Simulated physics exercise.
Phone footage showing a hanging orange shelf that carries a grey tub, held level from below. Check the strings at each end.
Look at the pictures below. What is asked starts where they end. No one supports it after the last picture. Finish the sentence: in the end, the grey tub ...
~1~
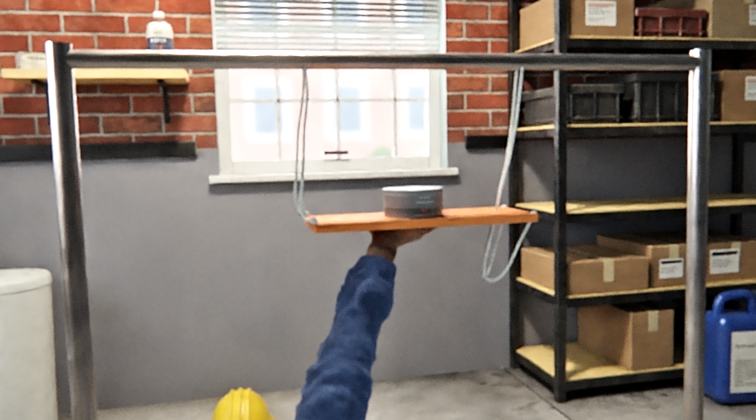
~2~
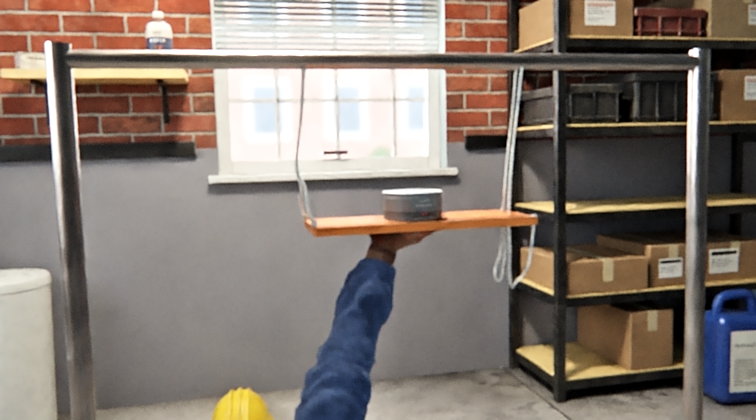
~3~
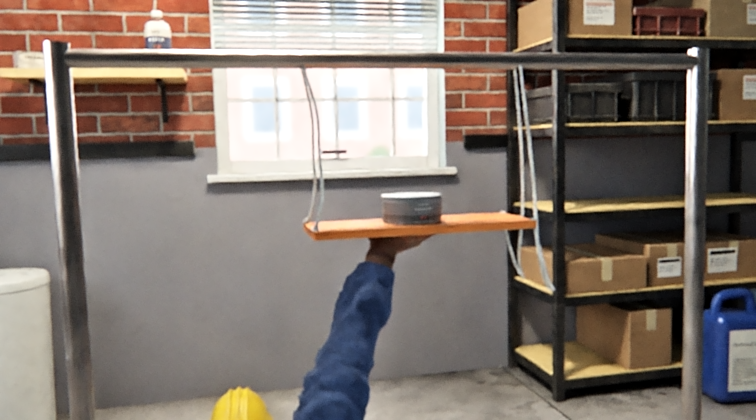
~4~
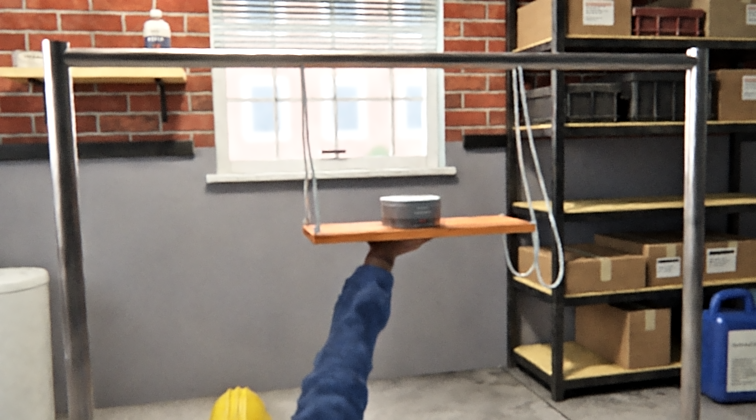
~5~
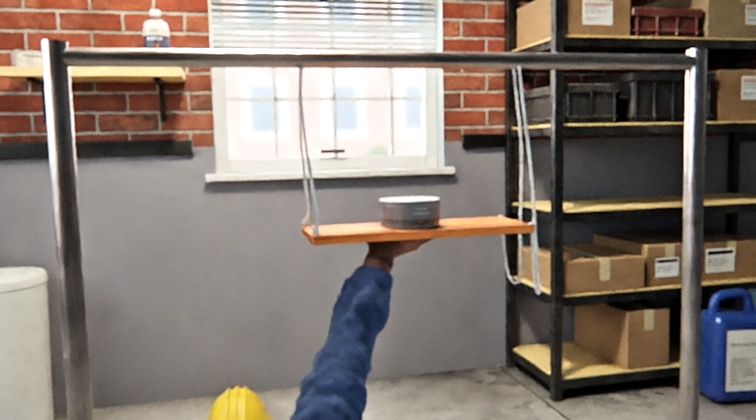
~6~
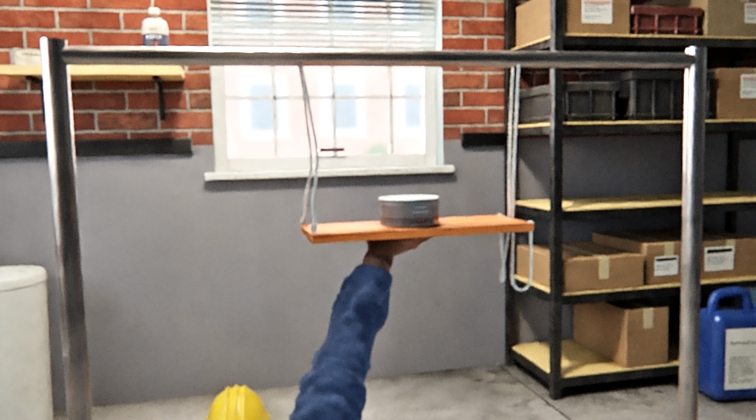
In the end, the grey tub slips off the right end.
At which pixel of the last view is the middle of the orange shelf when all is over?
It finishes at (375, 301).
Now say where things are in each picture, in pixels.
In the first picture, grey tub (413, 202); orange shelf (431, 223).
In the second picture, grey tub (413, 205).
In the third picture, grey tub (412, 208).
In the fourth picture, grey tub (411, 211); orange shelf (429, 233).
In the fifth picture, grey tub (410, 212).
In the sixth picture, grey tub (409, 211); orange shelf (428, 233); left strings almost straight; right strings slack, hanging in a loop.
Then, 0.42 s later than the last view, board tipped 23° down to the right; tub sliding near (479, 284).
Then, 0.96 s later than the last view, board tipped 44° down to the right; tub on the floor.
Then, 1.50 s later than the last view, board tipped 41° down to the right; tub on the floor.
Finally, board tipped 41° down to the right; tub on the floor. The grey tub goes off on the right.
